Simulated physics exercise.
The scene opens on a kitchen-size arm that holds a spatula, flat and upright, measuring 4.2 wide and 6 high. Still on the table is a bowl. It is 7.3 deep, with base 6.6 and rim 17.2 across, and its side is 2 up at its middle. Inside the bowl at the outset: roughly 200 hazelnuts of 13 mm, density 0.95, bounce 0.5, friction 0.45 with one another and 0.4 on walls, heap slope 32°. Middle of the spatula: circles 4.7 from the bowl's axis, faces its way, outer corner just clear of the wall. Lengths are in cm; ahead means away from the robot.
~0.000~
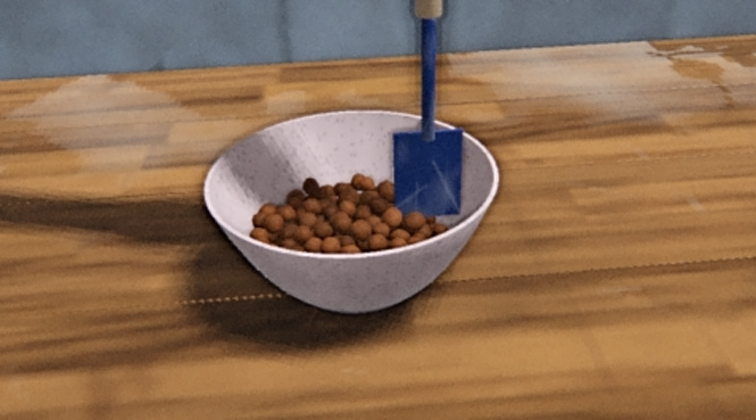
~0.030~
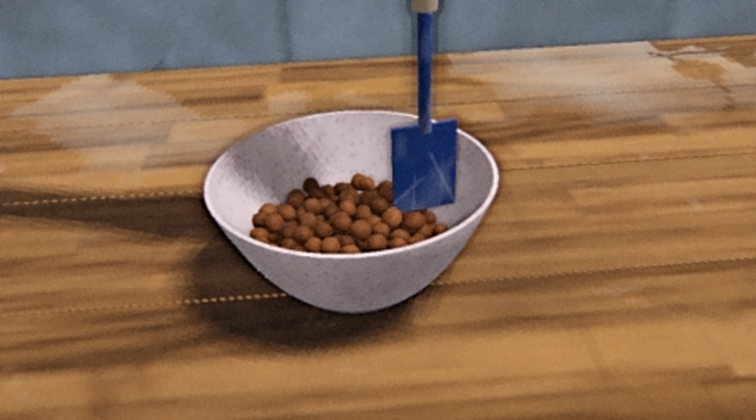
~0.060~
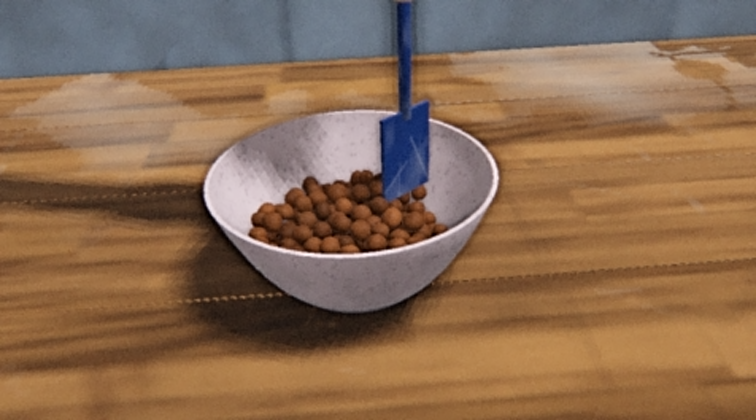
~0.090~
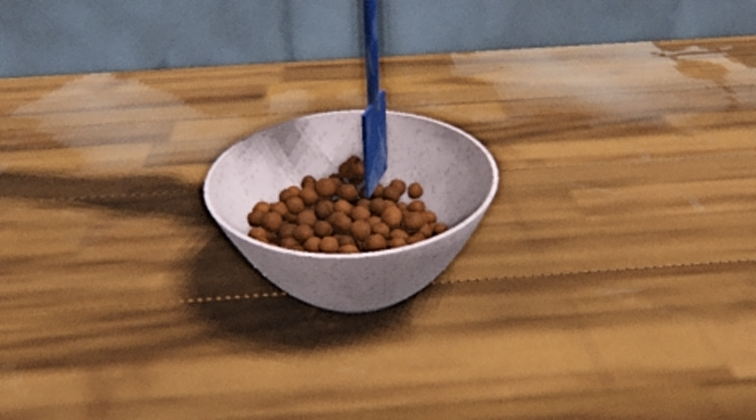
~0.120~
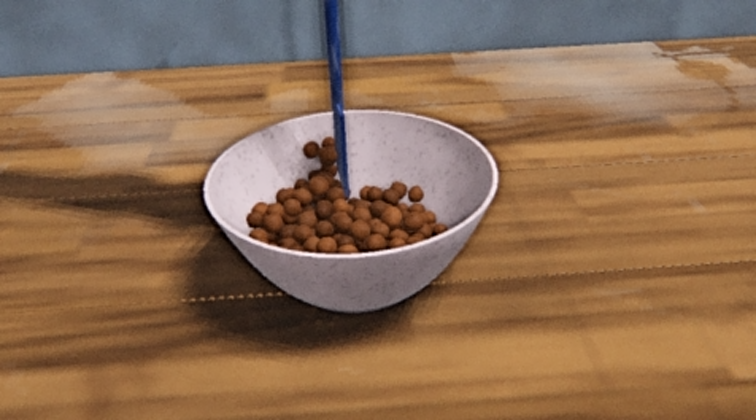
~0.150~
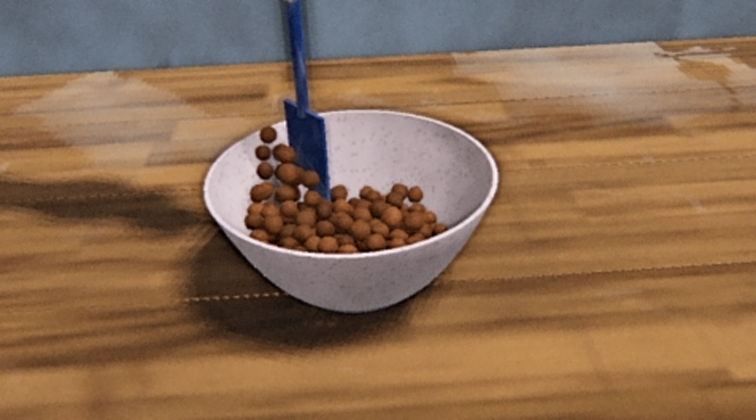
A white speckled bowl stands on a striped wooden table before a blue-grey wall, seen from slightly above by a still camera. Round brown hazelnuts are heaped inside it, and a blue spatula with its handle reaching out of view above dips in at the right. The spatula sweeps leftward along the back of the bowl, its blade turning edge-on and then partly broad again, pushing some nuts up the left inner wall.
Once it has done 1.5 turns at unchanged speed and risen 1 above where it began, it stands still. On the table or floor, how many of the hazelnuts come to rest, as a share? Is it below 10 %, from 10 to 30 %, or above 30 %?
From 10 to 30 %.
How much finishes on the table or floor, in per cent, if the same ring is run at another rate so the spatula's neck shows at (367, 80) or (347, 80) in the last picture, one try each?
First try: Around 5 %; second try: Around 5 %.
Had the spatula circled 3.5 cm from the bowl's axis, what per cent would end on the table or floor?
In that case roughly 25 per cent.
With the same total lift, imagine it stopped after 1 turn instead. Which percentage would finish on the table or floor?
Roughly 5 per cent.
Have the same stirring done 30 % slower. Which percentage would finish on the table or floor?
It would come to around 5 percent.
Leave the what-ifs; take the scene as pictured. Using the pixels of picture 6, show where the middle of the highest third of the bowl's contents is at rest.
At about (344, 220).
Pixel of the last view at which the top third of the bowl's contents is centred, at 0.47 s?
Near pixel (356, 186).
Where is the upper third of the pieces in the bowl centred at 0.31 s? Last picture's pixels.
About (406, 235) in the last picture.
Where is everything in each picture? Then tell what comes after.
The first picture shows spatula neck at (428, 108), 0° round; upper third of the load around (354, 224), from x 260 to 440, top at y 185; 205 in the bowl.
The second picture shows spatula neck at (424, 101), 11° round; upper third of the load around (354, 224), from x 260 to 440, top at y 180.
The third picture shows spatula neck at (405, 88), 39° round; upper third of the load around (350, 223), from x 260 to 440, top at y 180.
The fourth picture shows spatula neck at (373, 80), 68° round; upper third of the load around (342, 222), from x 255 to 440, top at y 165.
The fifth picture shows spatula neck at (336, 80), 97° round; upper third of the load around (328, 223), from x 255 to 440, top at y 145.
The sixth picture shows spatula neck at (301, 86), 126° round; upper third of the load around (318, 223), from x 255 to 440, top at y 135; 205 in the bowl.
By 0.31 s, 284° round, highest piece 11 above the table; 194 in the bowl, 11 in flight or on the tool.
By 0.47 s, 82° round, highest piece 11 above the table; 174 in the bowl, 17 on the table or floor, 14 in flight or on the tool.
By 0.76 s, 180° round, highest piece 5 above the table; 166 in the bowl, 39 on the table or floor.
By 1.46 s, 180° round, highest piece 5 above the table; 166 in the bowl, 39 on the table or floor.
Final count, 166 in the bowl, 39 on the table or floor. That is 19 % on the table or floor.
